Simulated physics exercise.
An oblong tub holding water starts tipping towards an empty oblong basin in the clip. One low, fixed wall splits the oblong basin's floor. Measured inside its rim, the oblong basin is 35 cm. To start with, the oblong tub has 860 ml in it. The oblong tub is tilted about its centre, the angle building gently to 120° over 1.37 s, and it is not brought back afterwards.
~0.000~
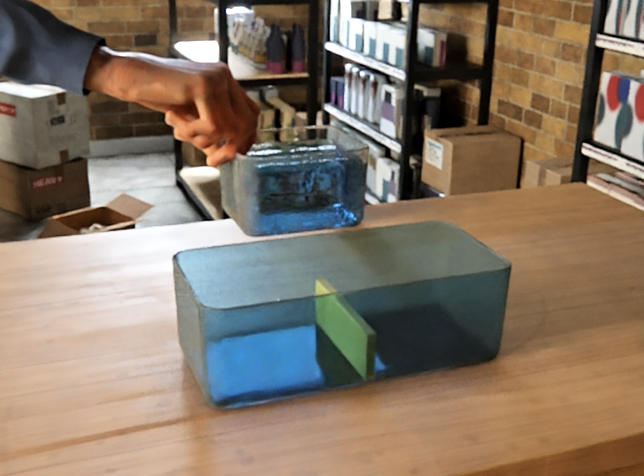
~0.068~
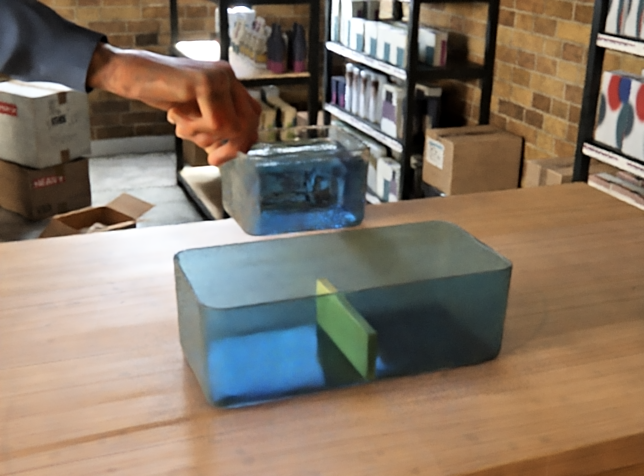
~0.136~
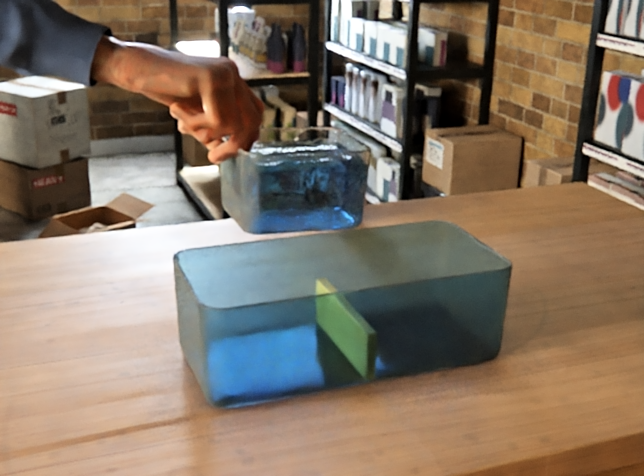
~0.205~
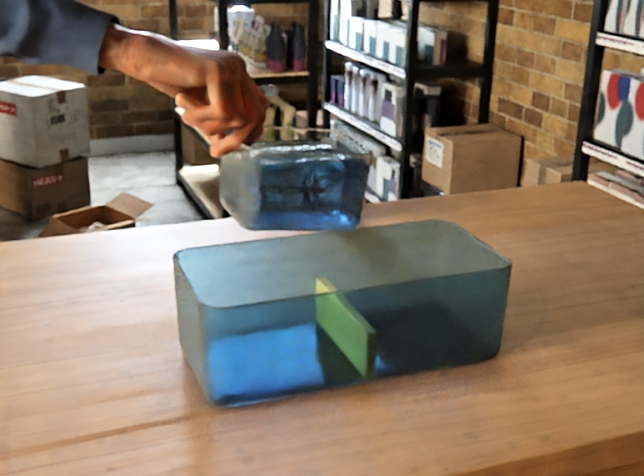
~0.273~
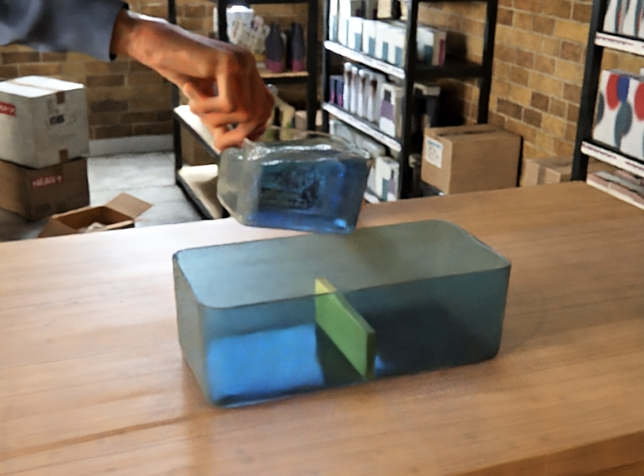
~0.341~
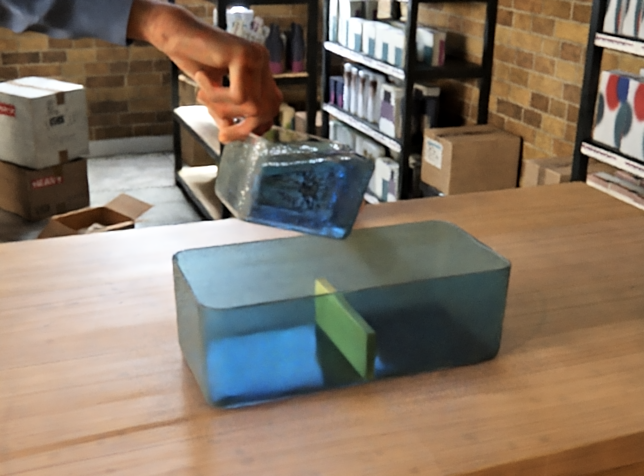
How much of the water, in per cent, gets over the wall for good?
91 %.
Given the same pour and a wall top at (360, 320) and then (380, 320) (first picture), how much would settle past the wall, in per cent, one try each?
One try each: Around 70 percent and then around 55 percent.
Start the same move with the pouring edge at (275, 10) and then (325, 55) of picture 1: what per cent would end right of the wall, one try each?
The first try gives 65 percent and the second 80 percent.
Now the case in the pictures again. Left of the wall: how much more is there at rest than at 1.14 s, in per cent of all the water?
That amounts to roughly 4 per cent of the whole.
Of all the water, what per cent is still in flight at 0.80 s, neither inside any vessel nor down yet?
Some 24 % is the figure.
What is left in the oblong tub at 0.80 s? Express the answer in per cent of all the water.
Close to 40 percent of the liquid remains at that time.
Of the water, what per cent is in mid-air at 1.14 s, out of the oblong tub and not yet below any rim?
In-air share: About 3 %.
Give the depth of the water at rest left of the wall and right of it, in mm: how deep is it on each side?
Final reading - left some 2 mm, right some 32 mm.
After 0.80 s the tilt is 76° and 39 per cent is still to pour, 0 is left of the wall and 36 right of it.
After 1.14 s the tilt is 112° and 4 per cent is still to pour, 5 is left of the wall and 88 right of it.
After 1.49 s the tilt is 120° and 0 per cent is still to pour, 8 is left of the wall and 91 right of it.
After 1.87 s the tilt is 120° and 0 per cent is still to pour, 8 is left of the wall and 91 right of it.
In the end 8 per cent lies left of the wall, 91 right of it and 0 outside.
